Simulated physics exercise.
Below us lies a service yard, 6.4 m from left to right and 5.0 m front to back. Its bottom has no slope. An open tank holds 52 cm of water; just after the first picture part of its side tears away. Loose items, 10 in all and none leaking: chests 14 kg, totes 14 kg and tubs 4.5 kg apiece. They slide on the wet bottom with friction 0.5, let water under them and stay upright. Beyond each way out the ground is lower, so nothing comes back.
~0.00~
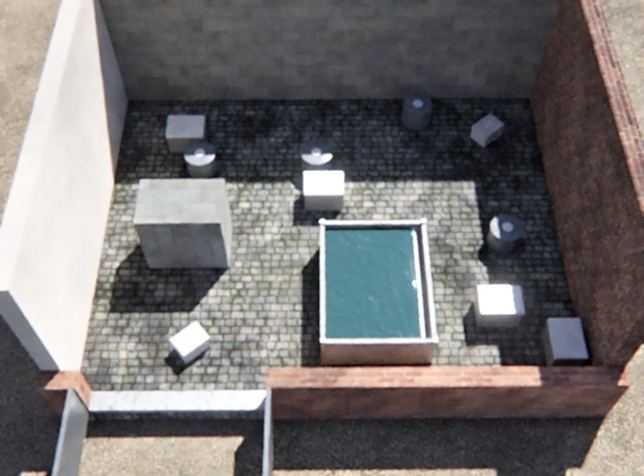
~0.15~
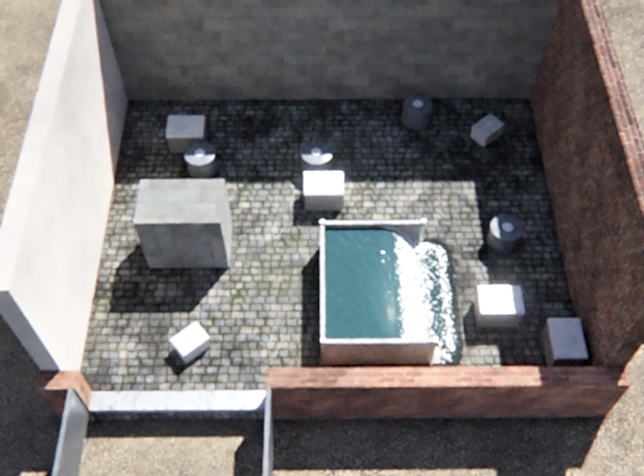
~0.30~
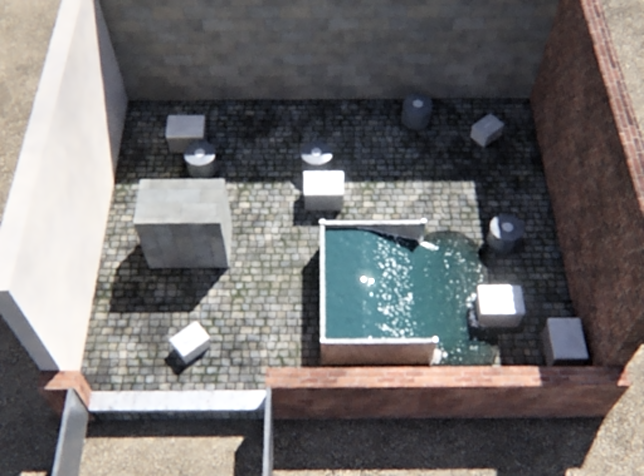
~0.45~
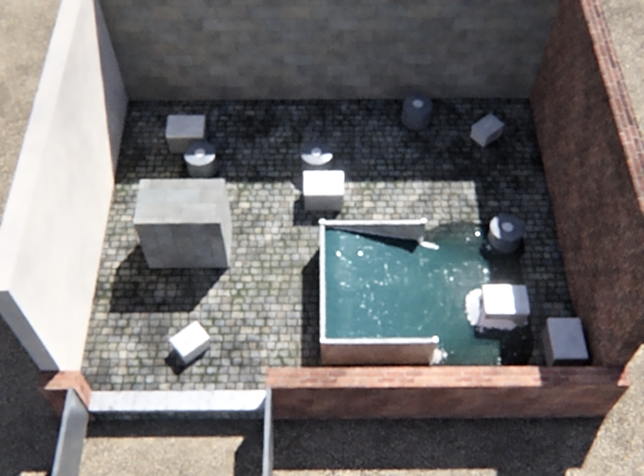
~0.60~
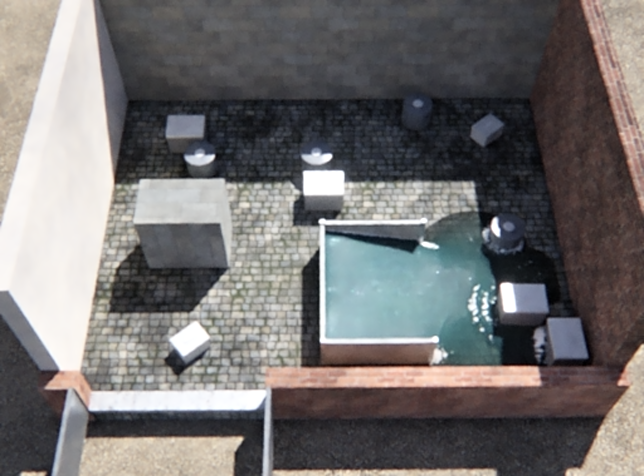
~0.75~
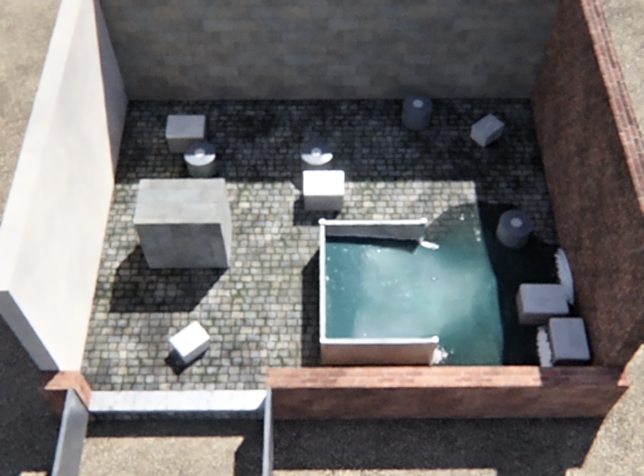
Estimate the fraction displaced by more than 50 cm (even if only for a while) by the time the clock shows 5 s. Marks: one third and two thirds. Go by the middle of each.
Share: One to two thirds.
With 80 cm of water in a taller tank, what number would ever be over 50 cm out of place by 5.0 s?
In that case 5 of them.
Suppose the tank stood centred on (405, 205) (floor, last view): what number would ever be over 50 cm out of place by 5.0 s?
Then 6.
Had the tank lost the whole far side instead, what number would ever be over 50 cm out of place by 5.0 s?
Then 7.
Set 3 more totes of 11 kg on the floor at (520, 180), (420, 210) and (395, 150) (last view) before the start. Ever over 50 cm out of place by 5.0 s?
In turn: Over, under, less.
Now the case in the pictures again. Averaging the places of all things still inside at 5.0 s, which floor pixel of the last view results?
At about (323, 181).
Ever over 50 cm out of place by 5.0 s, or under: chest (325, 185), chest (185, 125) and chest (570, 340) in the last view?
In that order: Short of it, less, over.
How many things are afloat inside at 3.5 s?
3 of them.
After 1.1 s 2 of 10 are over 50 cm from their spots; 3 afloat.
After 2.2 s 2 of 10 are over 50 cm from their spots; 3 afloat.
After 3.5 s 5 of 10 are over 50 cm from their spots; 3 afloat.
After 5.0 s 5 of 10 are over 50 cm from their spots, and 5 have been at some point; 2 afloat.
